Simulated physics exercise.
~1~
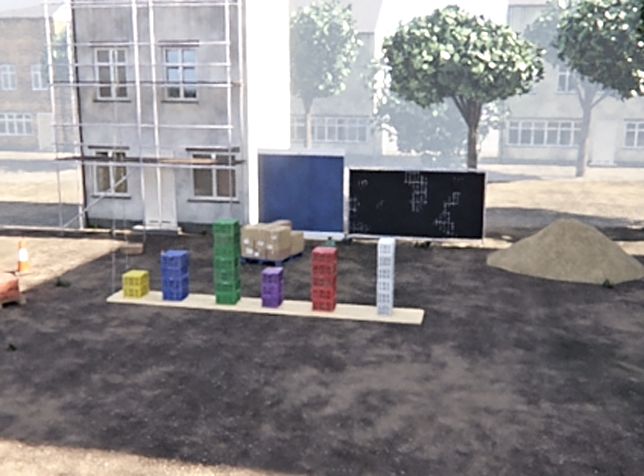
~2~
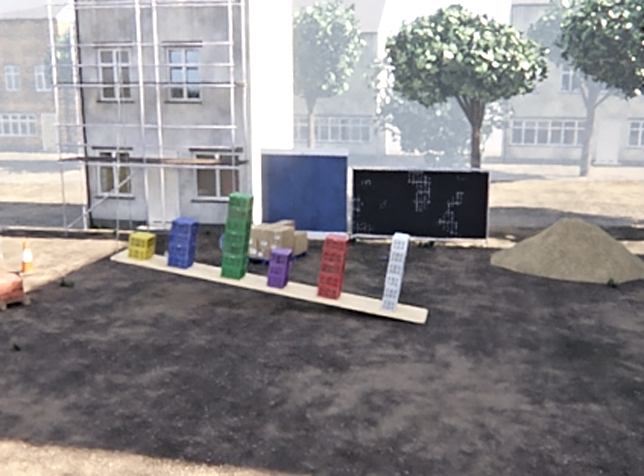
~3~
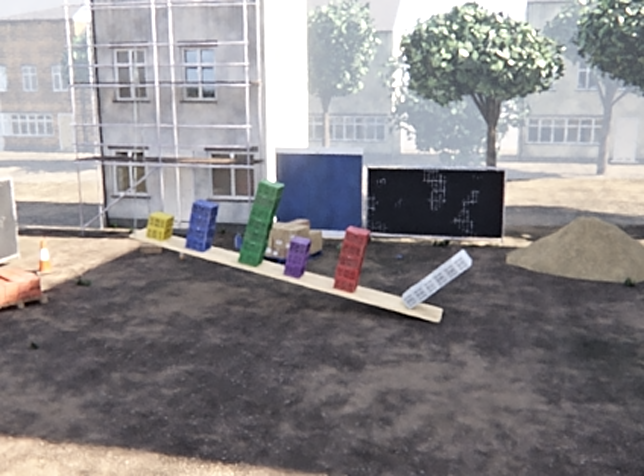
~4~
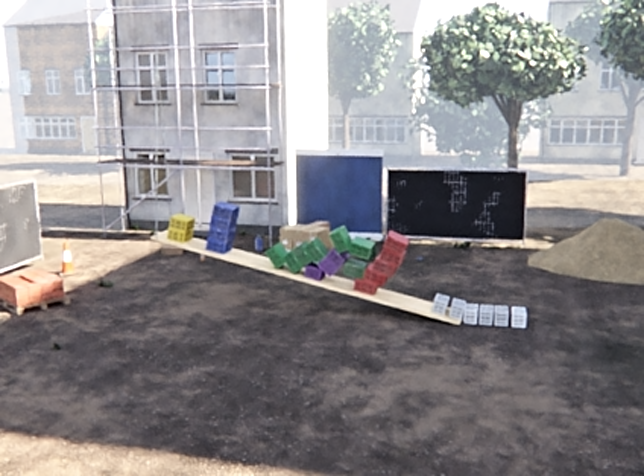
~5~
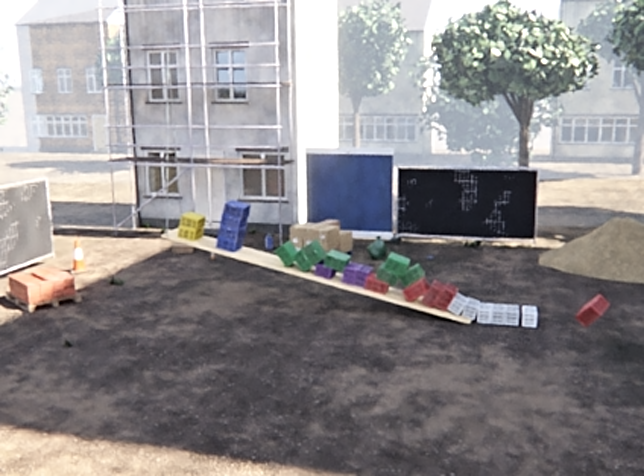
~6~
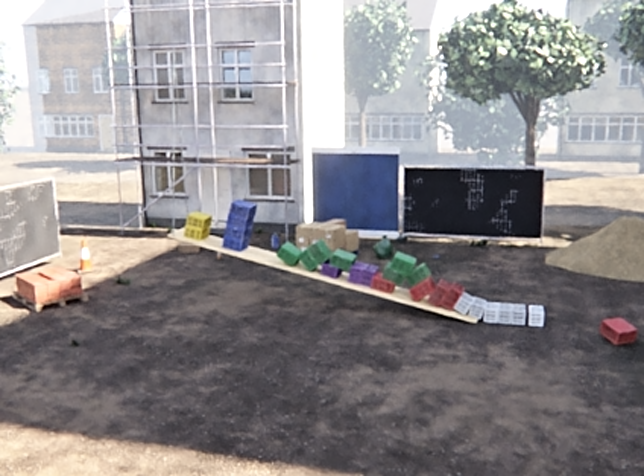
We see six coloured stacks of crates on a long board that tilts gently down to the right; the white stack topples first, then the green, purple and red ones collapse along the slope, while the yellow and blue stacks stay standing, leaning with the board.
